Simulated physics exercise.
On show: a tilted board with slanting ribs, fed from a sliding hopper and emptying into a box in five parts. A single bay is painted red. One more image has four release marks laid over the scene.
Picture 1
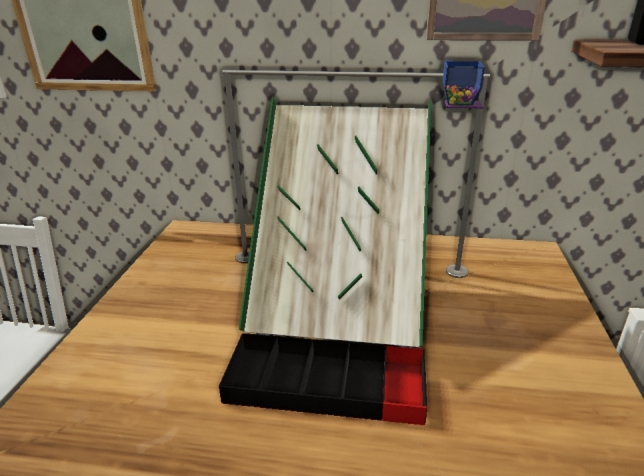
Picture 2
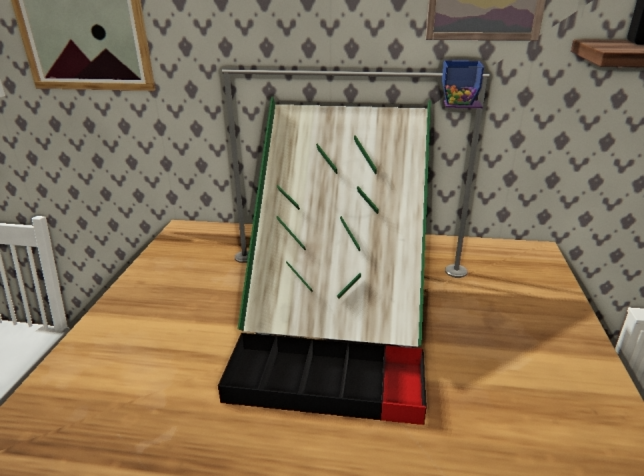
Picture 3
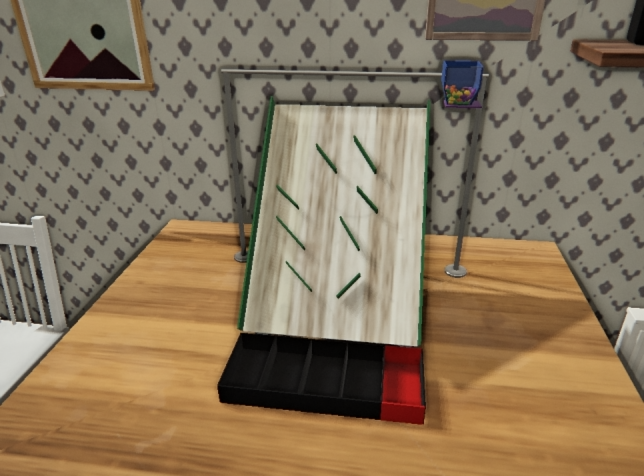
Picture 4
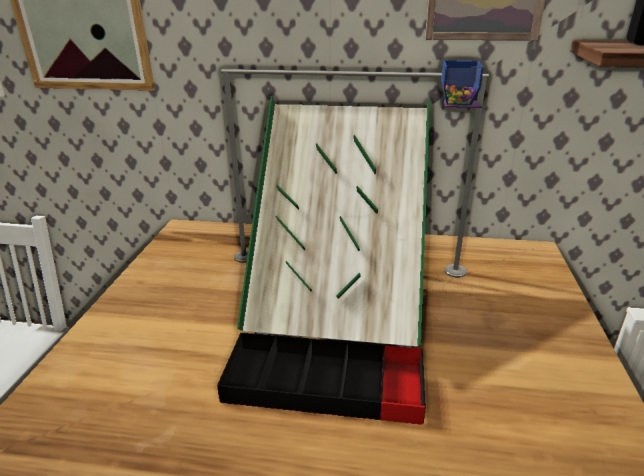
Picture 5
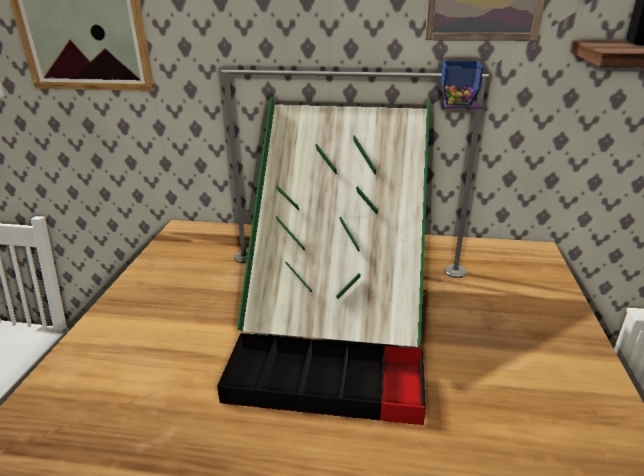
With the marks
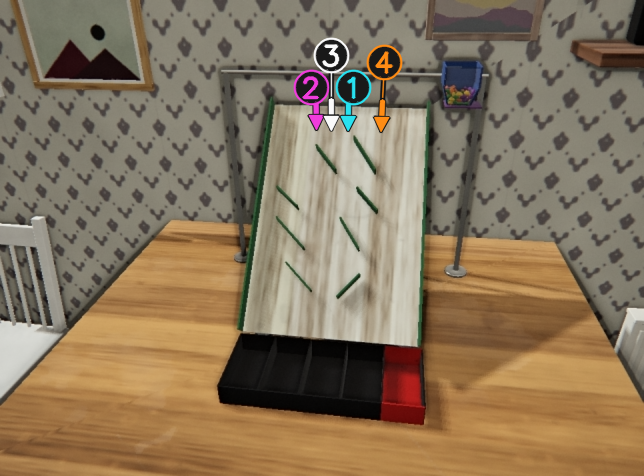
A tilted wooden board with slanting green ribs stood on a table above a black box with one red bay at the right, while a small hopper of colorful bits stayed still at upper right.
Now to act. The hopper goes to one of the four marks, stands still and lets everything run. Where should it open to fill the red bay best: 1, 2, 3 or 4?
Choose 4.
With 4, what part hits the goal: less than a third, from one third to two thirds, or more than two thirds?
More than two thirds.
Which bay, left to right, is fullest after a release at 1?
It is the fifth one.
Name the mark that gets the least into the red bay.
That is mark 2.
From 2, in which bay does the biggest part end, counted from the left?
The third.
On the marked copy, mark 1 meets the board at (348, 125); mark 2 meets the board at (316, 124); mark 3 meets the board at (331, 125); mark 4 meets the board at (381, 126).
For mark 1, roughly two thirds in the red bay, roughly a quarter in other bays, just a few outside the box.
For mark 2, roughly a third in the red bay, roughly two thirds in other bays, just a few held on the board.
For mark 3, roughly two thirds in the red bay, roughly a third in other bays.
For mark 4, the larger part in the red bay, about a tenth in other bays, just a few outside the box.
